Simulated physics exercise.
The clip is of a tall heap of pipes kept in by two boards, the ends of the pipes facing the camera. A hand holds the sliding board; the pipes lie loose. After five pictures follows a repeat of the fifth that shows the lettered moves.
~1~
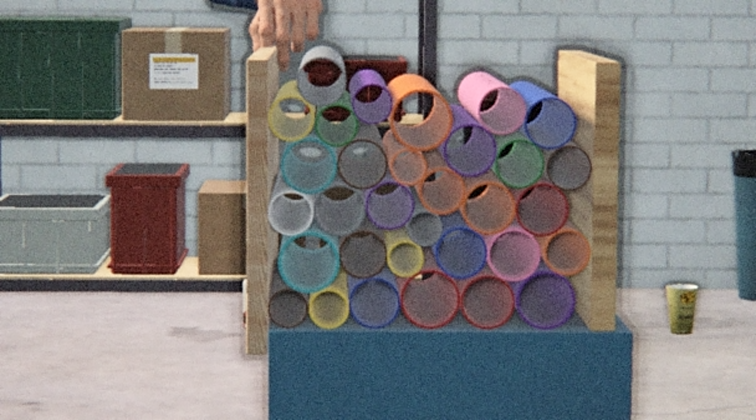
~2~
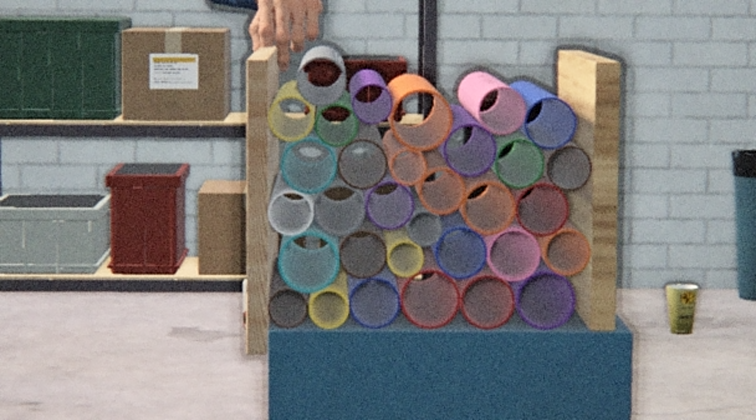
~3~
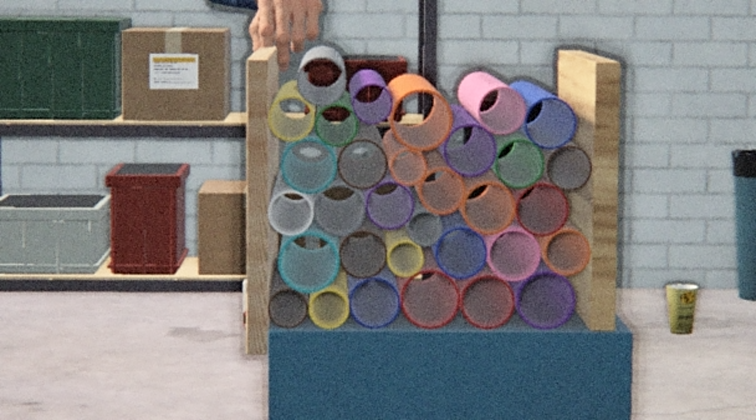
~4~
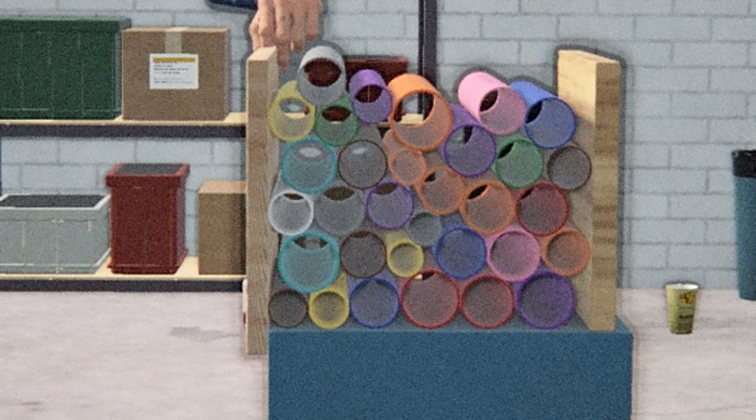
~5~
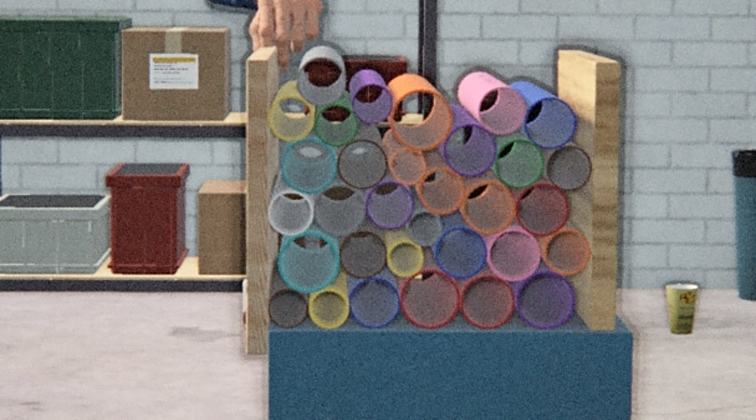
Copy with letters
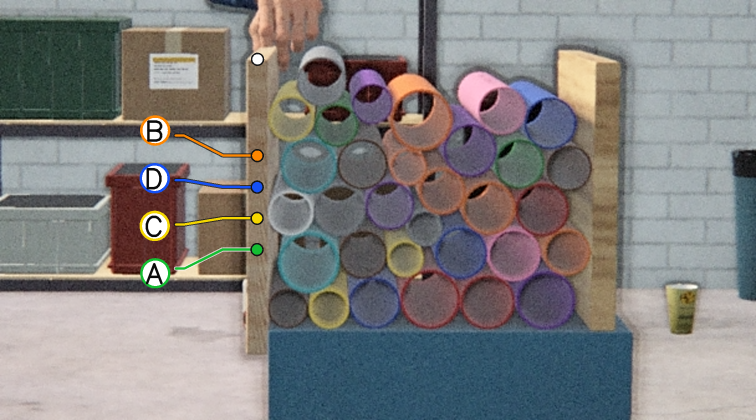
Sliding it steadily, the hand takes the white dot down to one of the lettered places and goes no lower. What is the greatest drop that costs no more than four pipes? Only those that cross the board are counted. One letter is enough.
Stop at C.
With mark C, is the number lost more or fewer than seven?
It loses fewer than seven.
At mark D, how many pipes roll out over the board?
The count is two.
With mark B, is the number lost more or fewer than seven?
It loses fewer than seven.
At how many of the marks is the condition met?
Three of them.
On the marked copy, A at (257, 250); B at (257, 156); C at (257, 218); D at (257, 187); the white dot at (257, 60).
With C. Early on, top of the board (268, 130).
Further on, top of the board (268, 213).
At the end, top of the board (268, 217), two out over the board.
As for the rest, A more than four out over the board; B two out over the board; D two out over the board.
